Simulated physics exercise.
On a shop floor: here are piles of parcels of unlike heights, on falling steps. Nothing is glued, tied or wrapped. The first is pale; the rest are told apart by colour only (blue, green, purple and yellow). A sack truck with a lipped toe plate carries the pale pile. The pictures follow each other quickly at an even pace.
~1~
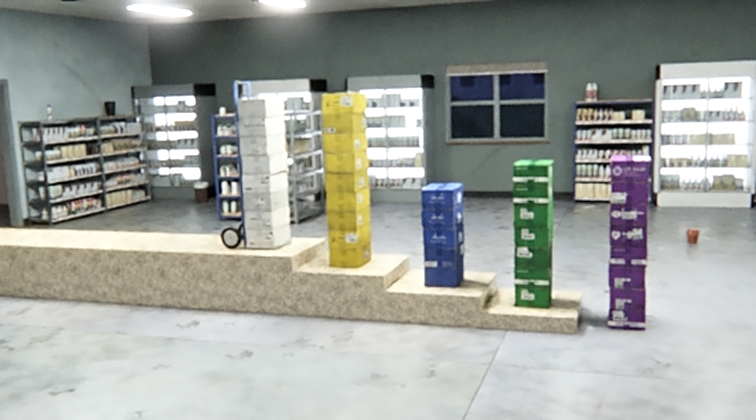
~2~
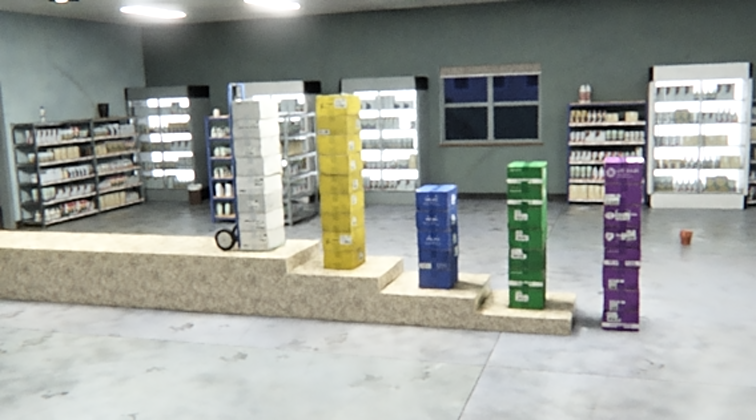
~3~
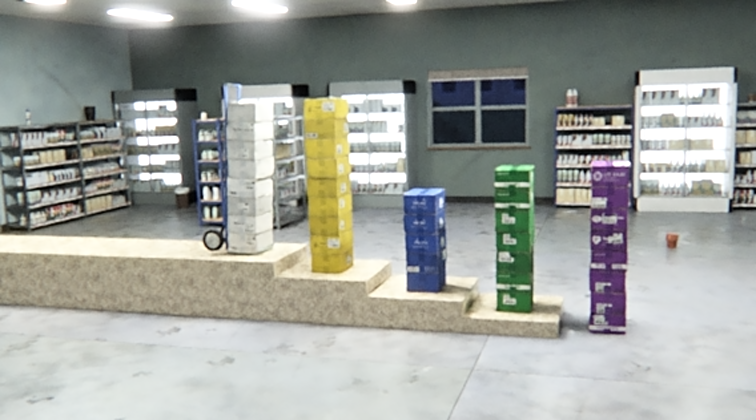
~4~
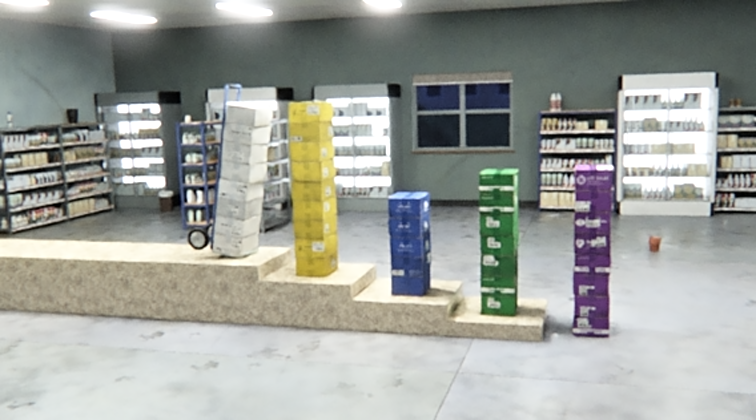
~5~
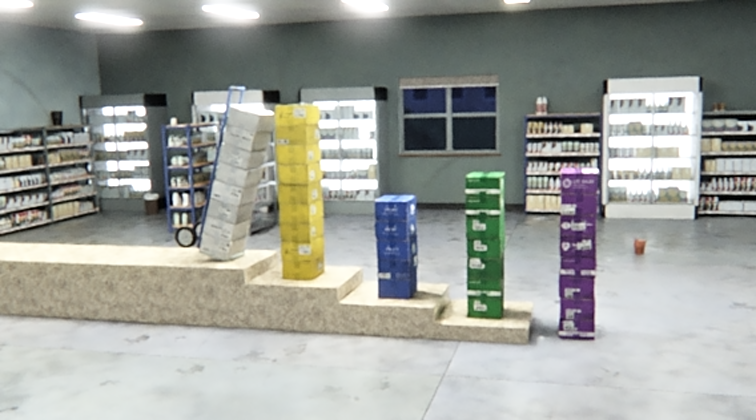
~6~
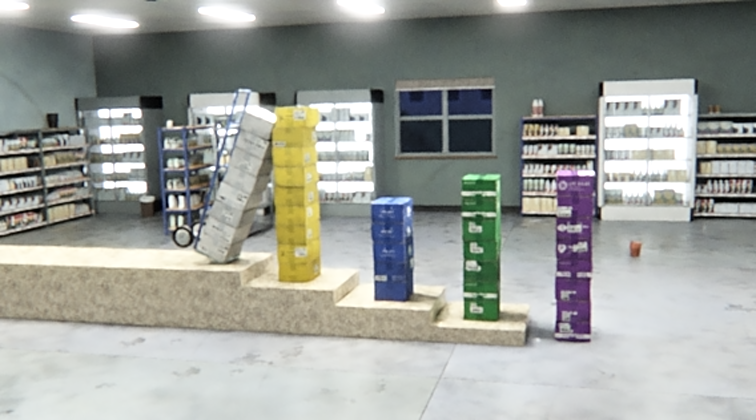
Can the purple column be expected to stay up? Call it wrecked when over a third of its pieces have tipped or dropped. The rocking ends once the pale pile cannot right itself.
In the end the purple column collapses.
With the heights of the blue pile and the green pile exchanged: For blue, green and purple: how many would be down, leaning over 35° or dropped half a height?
Pile by pile, blue 7, green 5, purple 8.
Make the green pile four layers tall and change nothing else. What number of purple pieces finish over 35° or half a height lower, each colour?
Pile by pile, purple 0.
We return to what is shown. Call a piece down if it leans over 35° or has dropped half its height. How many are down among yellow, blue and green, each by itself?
Yellow 8, blue 4, green 7.
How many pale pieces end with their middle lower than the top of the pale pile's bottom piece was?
3 of them.
Shortly afterwards, 8 of the pale pile down; none of the 8 purple parcels down (1 of 29 in all colours); top purple parcel unmoved; top yellow parcel tilted clearly, half its height lower.
Next, 8 of the pale pile down; none of the 8 purple parcels down (8 of 29 in all colours); top purple parcel unmoved; top yellow parcel on its side.
Some moments later, 8 of the pale pile down; 8 of the 8 purple parcels down (27 of 29 in all colours); top purple parcel tilted steeply, some two heights lower; top yellow parcel upside down.
In the end, 8 of the pale pile down; 8 of the 8 purple parcels down (27 of 29 in all colours); top purple parcel upside down; top yellow parcel upside down.
